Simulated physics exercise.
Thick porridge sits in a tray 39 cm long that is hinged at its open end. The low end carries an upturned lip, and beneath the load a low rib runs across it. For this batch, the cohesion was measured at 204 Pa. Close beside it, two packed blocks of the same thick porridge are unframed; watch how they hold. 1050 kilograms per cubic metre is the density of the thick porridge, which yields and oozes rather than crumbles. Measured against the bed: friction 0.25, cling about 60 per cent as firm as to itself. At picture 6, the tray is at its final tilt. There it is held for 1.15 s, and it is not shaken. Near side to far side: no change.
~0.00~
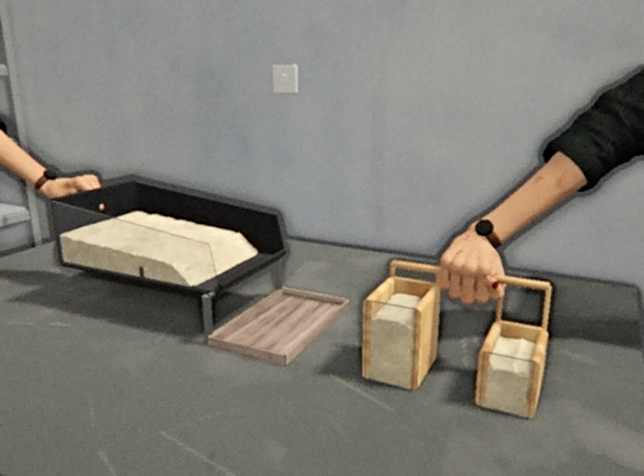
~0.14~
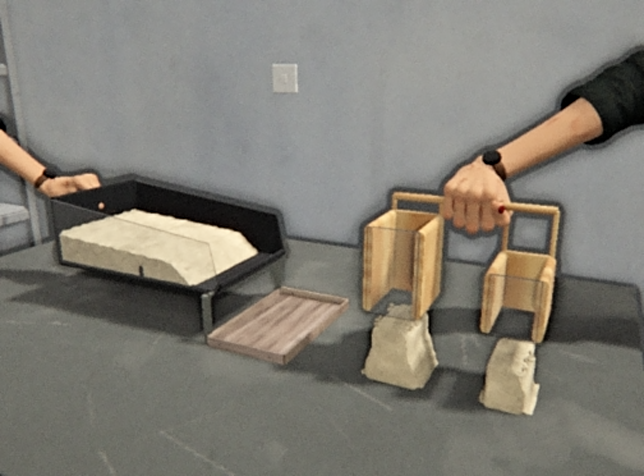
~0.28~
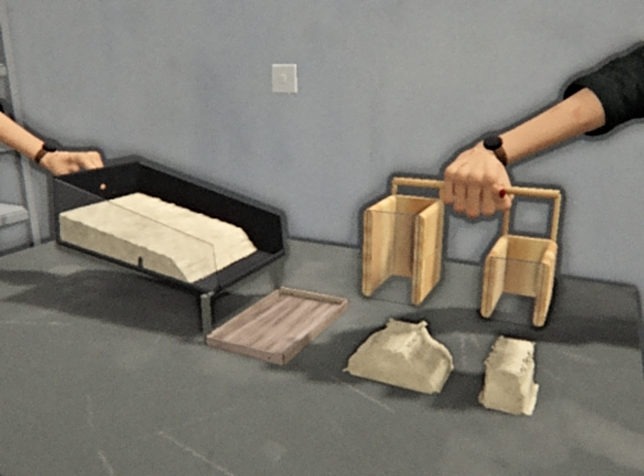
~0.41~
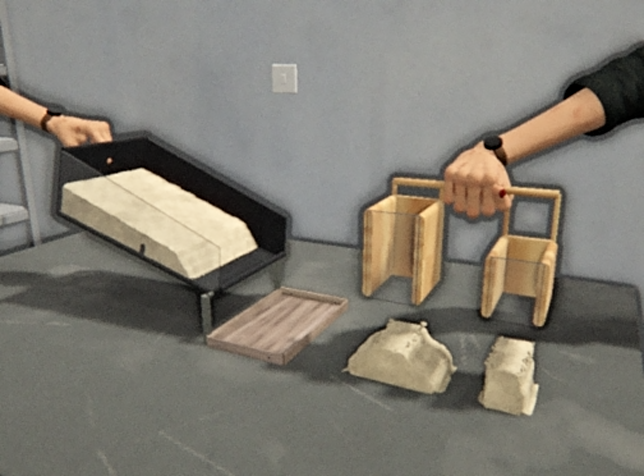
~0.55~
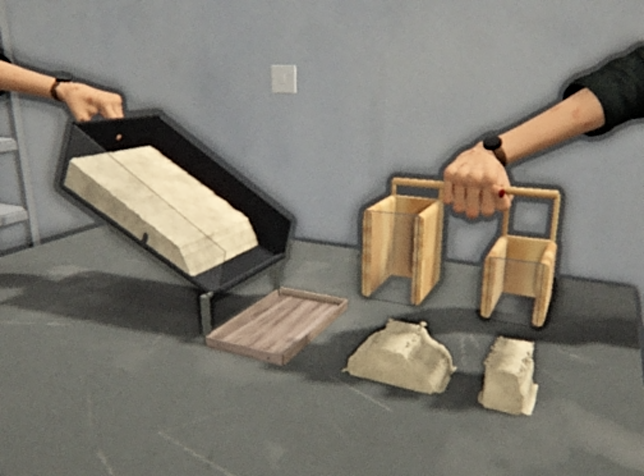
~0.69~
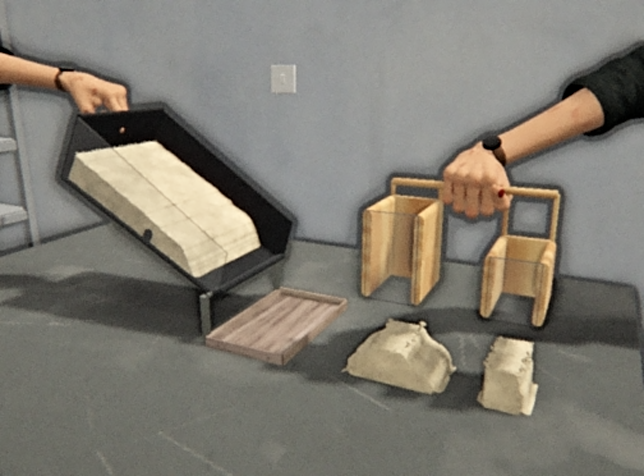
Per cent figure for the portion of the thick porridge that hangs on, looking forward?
Around 100 percent.
After 0.81 s, the tilt is 29 degrees and 100 % is on the bed.
After 0.94 s, the tilt is 29 degrees and 100 % is on the bed.
After 1.08 s, the tilt is 29 degrees and 100 % is on the bed.
After 1.22 s, the tilt is 29 degrees and 100 % is on the bed.
After 1.80 s, the tilt is 29 degrees and 100 % is on the bed.
